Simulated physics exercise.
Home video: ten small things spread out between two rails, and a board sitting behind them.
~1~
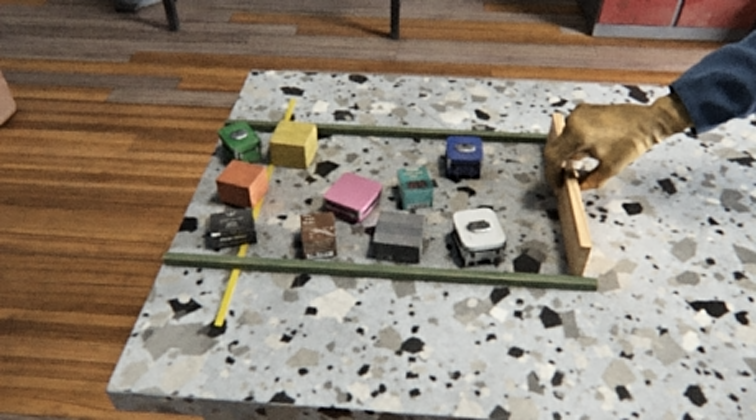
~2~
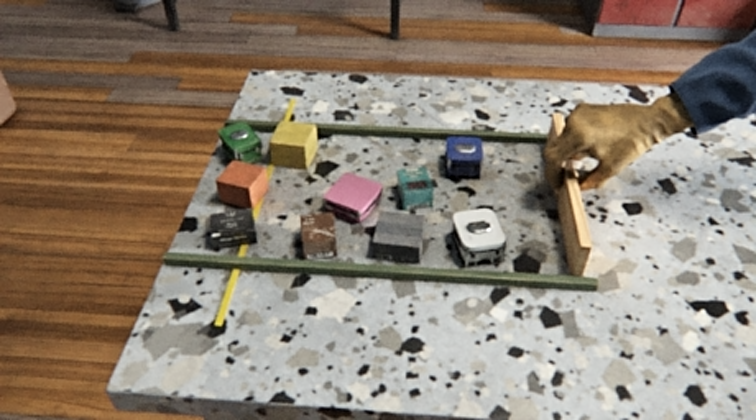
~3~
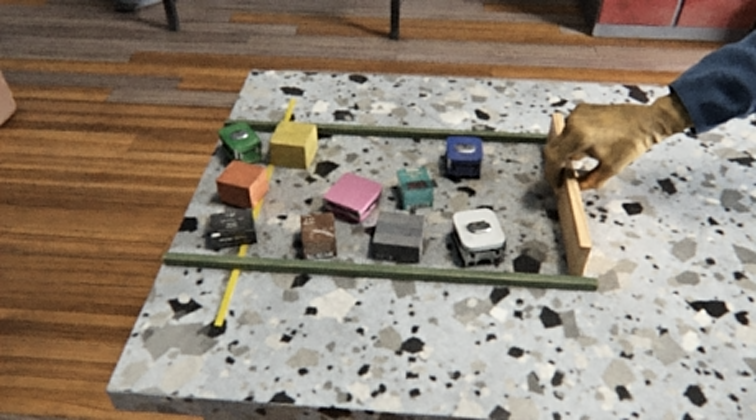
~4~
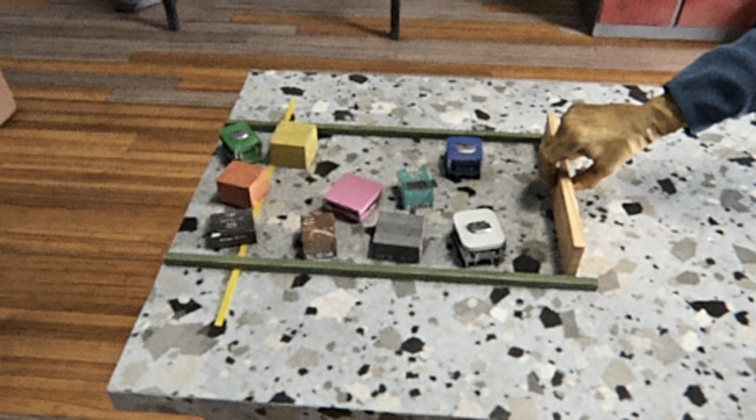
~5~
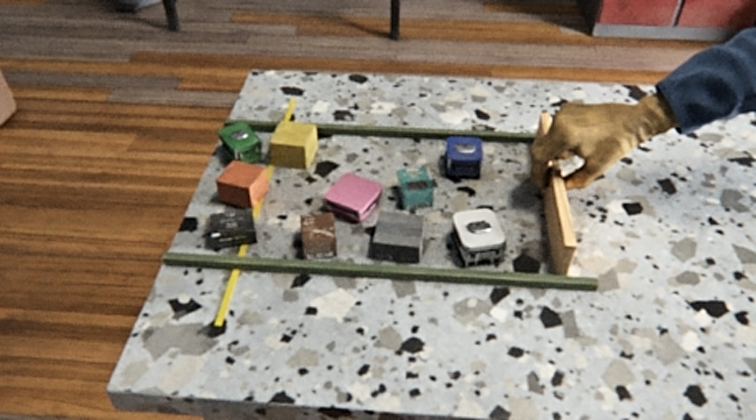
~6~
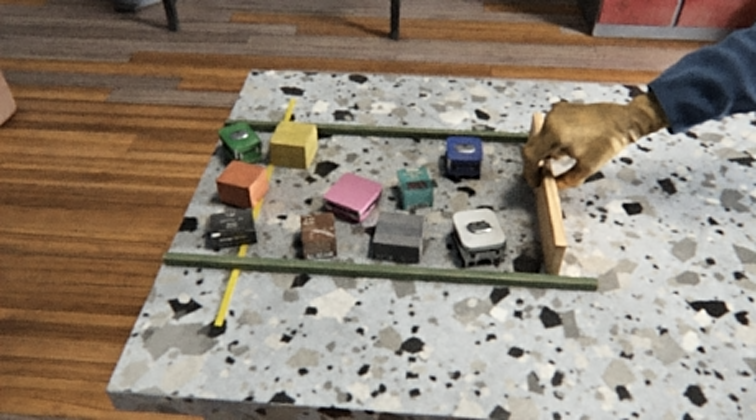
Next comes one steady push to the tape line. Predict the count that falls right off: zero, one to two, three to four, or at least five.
Pushes off three or four.
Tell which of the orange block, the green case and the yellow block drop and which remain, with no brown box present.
Orange block - gone, green case - gone, yellow block - safe.
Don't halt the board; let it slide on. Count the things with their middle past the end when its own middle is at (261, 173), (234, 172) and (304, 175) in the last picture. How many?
Going through the three positions, you'd get 4, 7 and 1.
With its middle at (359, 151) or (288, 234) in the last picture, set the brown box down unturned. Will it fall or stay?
Well, the brown box stays aboard in the first case and is gone in the second.
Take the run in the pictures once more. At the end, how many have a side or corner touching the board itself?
Contact count: 3.
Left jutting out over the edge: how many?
Expected count: 3.
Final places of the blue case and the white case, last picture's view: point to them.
Around (257, 147) and around (228, 221).
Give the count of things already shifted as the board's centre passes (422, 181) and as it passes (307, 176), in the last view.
5, then 10.
Soon after, none off yet; green case at rest near (241, 145); orange block at rest near (243, 185); black box at rest near (233, 228).
At rest, the number that fall off is three or four; fallen, brown box, black box, orange block and green case.
